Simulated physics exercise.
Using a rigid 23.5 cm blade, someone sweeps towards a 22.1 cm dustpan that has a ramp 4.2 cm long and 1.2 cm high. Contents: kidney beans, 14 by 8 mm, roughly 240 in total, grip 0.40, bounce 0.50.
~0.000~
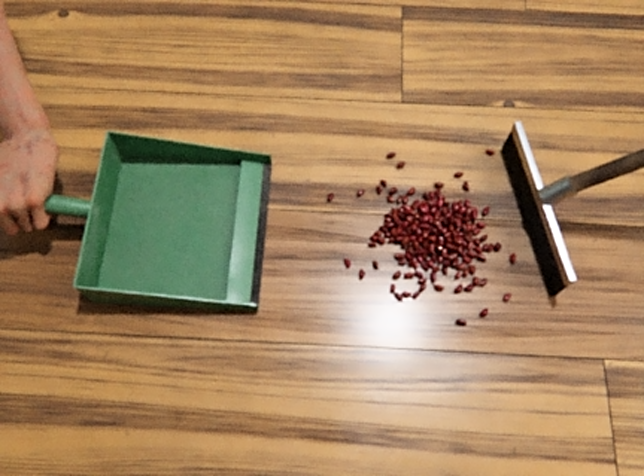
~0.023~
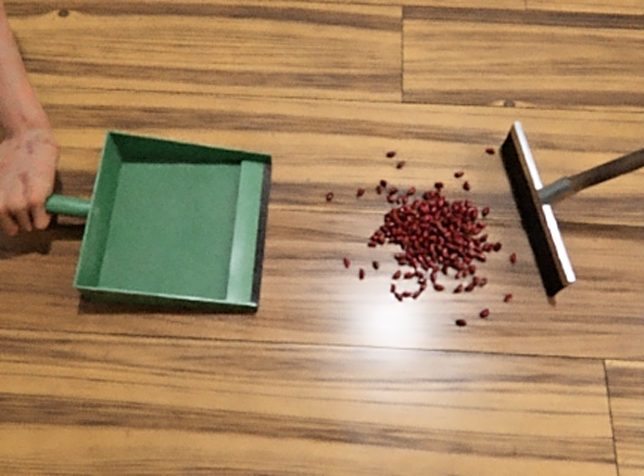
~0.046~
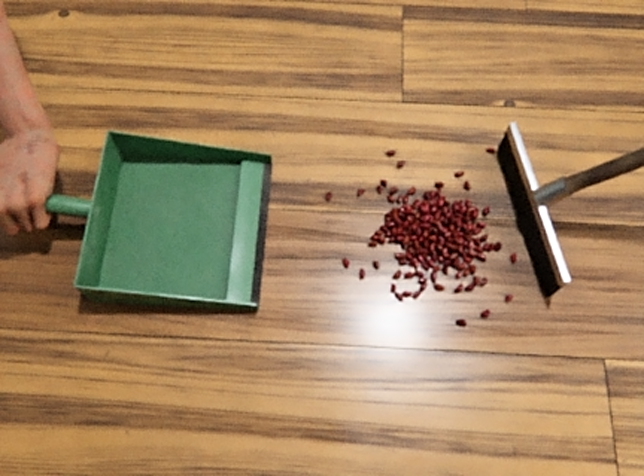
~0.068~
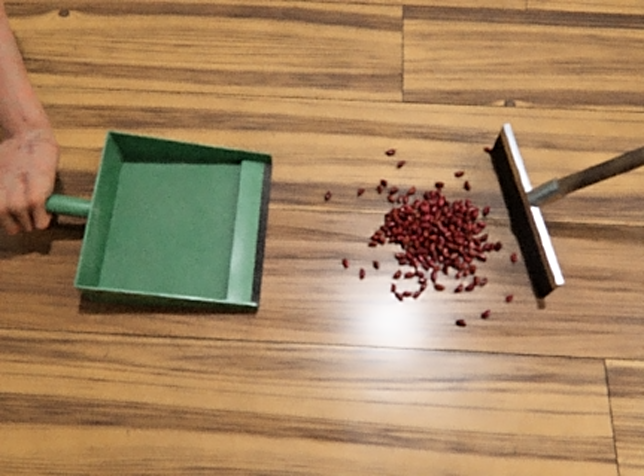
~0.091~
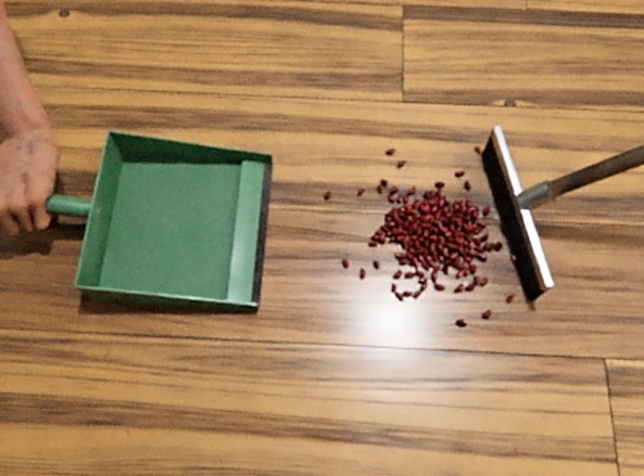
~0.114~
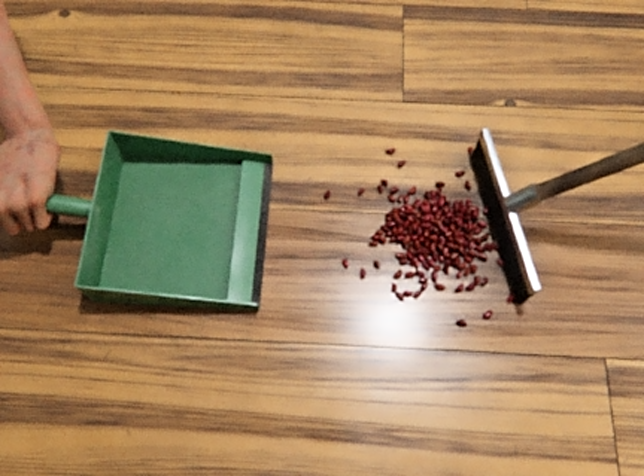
A flat blade on a long handle rests to the right of a loose pile of dark red beans on a wooden floor, then slides left and slightly towards the viewer. It reaches the pile's right edge, nudging a few beans, while a hand holds a green dustpan still at left.
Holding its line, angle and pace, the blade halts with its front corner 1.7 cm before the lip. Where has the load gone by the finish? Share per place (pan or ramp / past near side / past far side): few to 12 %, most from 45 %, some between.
Pan: Some. Near side: Some. Far side: Few.
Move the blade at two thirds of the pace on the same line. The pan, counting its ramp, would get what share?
It would come to roughly 30 percent.
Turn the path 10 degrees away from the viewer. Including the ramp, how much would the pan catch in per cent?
Pan plus ramp: Some 35 %.
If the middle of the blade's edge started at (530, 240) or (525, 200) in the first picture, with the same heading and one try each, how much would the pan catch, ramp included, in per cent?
Estimates: 35 percent and 30 percent.
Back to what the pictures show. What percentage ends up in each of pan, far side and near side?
Final shares - pan: 30%, near side: 25%, far side: 5%.
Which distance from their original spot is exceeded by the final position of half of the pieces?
24 cm or so.
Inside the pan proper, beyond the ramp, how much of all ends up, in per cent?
About 10 %.
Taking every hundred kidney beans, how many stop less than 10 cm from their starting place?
Close to 0 per cent of it.
After 0.31 s, middle of the blade 18 cm from the lip; 0 % over the lip, far side 0 %, near side 5 %.
Then, at 0.43 s, middle of the blade 9 cm from the lip; 0 % over the lip, far side 5 %, near side 15 %.
After 0.69 s, middle of the blade 4 cm from the lip; 30 % over the lip, far side 5 %, near side 25 %.
By 2.7 s all is still; pan 30 %, near side 25 %, far side 5 %, in front of the lip or behind the blade 40 %.
